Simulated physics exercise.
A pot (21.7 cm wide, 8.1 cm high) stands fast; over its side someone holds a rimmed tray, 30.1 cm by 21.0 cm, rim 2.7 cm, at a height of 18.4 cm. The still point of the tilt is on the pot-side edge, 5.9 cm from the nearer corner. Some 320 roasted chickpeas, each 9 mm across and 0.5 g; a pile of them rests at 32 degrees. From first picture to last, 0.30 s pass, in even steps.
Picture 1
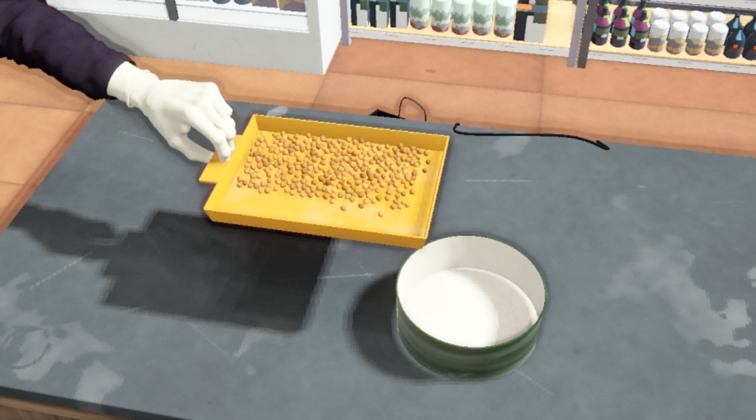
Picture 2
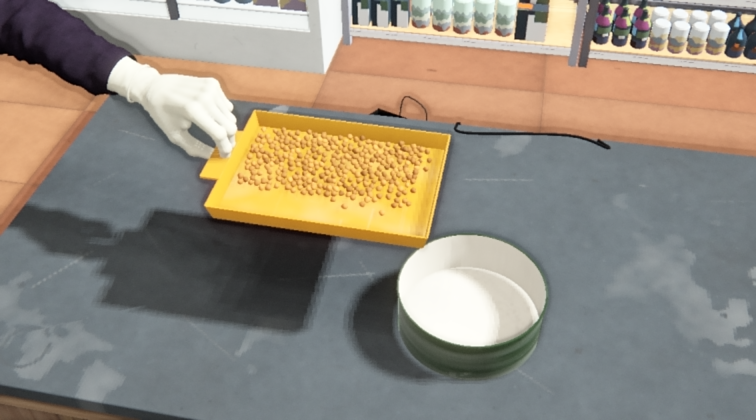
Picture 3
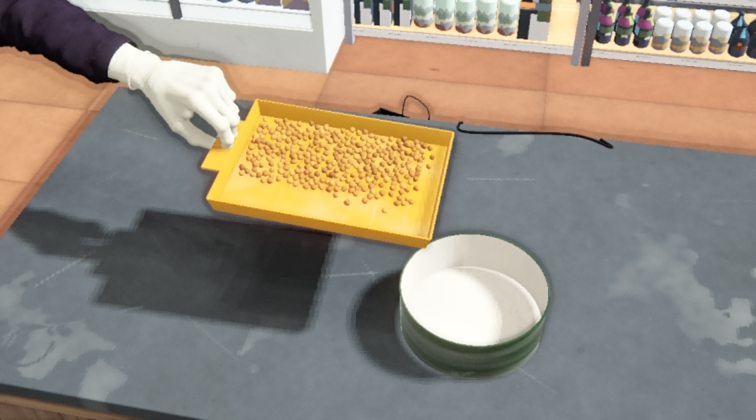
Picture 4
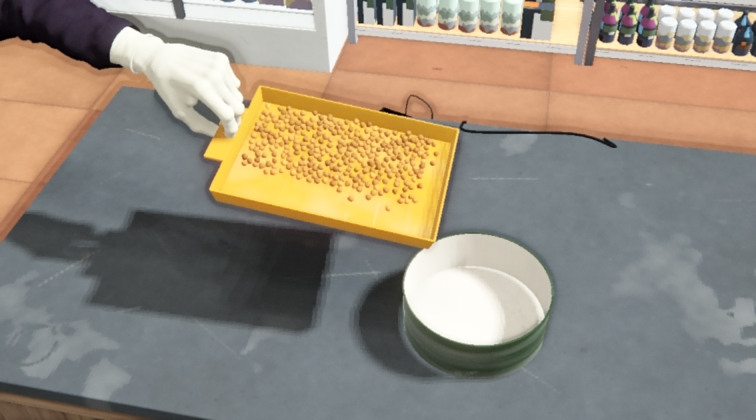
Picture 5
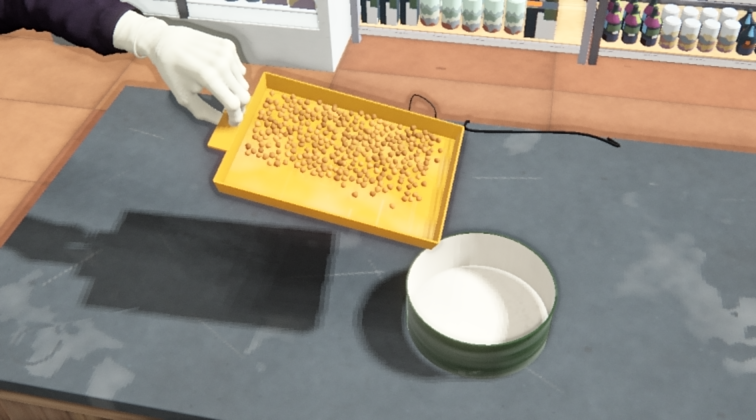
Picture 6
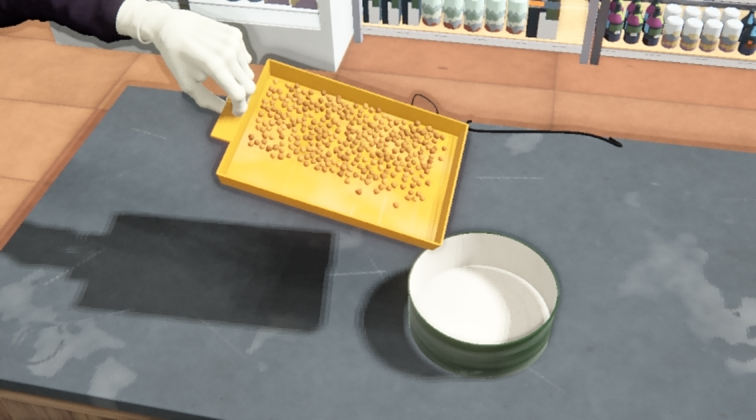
Above a dark grey counter, a white-gloved hand gradually tilts a yellow tray of chickpeas rightward.
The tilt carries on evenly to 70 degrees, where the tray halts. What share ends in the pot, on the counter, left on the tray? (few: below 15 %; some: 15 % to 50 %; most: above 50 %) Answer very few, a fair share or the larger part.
In the pot: A fair share; on the counter: Very few; left on the tray: The larger part.
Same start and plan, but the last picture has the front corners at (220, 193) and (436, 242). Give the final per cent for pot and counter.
Pot 10, counter 5.
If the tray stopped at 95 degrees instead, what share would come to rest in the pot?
It would be near 100 per cent.
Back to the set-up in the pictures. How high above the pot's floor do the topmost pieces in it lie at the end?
Some 1.5 cm.
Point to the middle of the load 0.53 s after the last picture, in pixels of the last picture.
Near (428, 206).
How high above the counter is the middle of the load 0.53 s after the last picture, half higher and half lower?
Roughly 22 cm.
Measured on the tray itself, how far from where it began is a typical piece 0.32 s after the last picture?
Roughly 9 cm.
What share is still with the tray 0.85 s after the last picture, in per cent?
Some 75 per cent of the load.
Then, 0.32 s after the last picture, tilt 44 degrees; the tray holds 100 %, the pot 0 %.
Then, 0.53 s after the last picture, tilt 61 degrees; the tray holds 100 %, the pot 0 %.
Then, 0.85 s after the last picture, tilt 70 degrees; the tray holds 75 %, the pot 20 %.
In the end, pot 30 %, counter 0 %, tray 70 %.
